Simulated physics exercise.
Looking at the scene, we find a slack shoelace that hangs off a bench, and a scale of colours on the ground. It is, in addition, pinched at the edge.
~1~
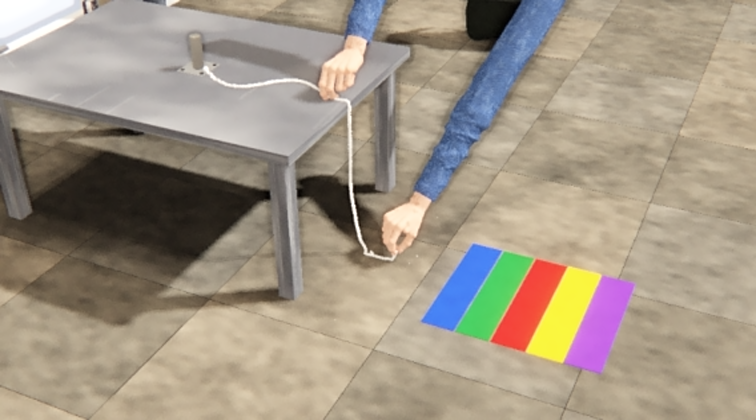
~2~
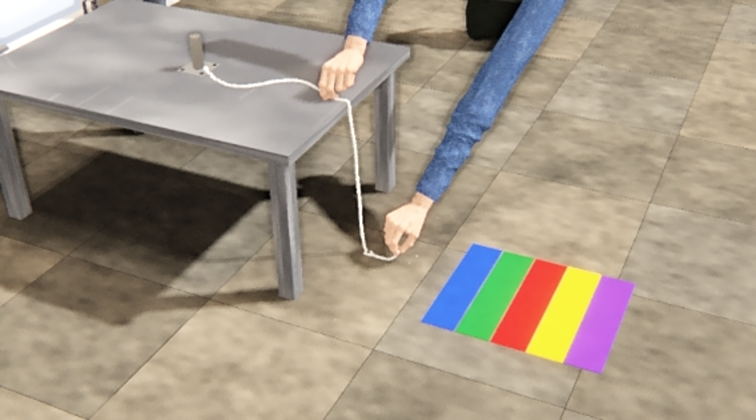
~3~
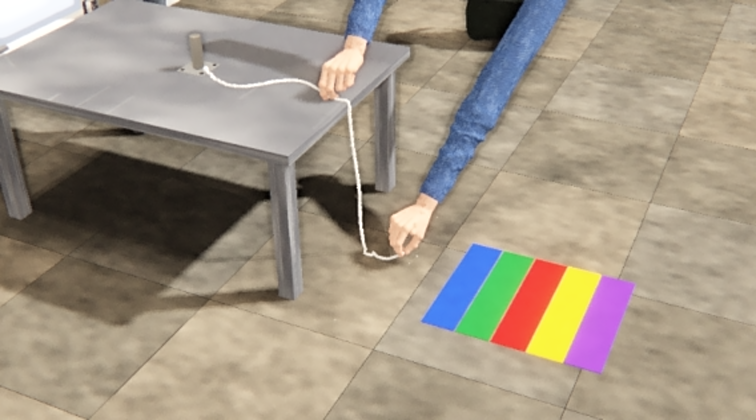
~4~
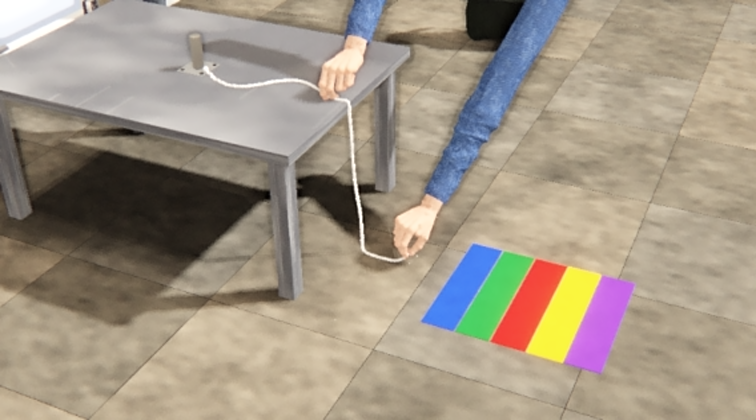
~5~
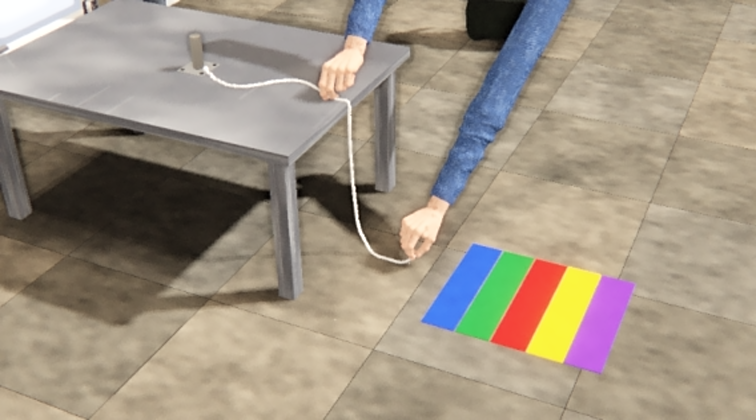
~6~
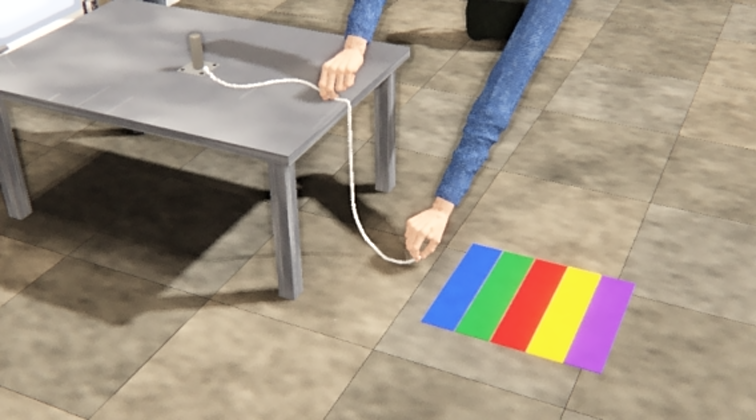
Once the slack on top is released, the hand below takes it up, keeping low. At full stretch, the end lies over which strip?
Over the red strip.
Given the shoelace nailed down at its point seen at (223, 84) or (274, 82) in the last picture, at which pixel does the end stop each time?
The spots come out as (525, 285) and (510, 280), in that order.
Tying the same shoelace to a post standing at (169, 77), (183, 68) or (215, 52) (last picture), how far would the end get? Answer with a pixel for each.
In order, near (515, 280), (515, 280) and (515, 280).
A little later, end near (482, 273); over blue.
Next, end near (515, 282); over green.
When it is tight, end near (534, 287); over red. It halts on the red strip.
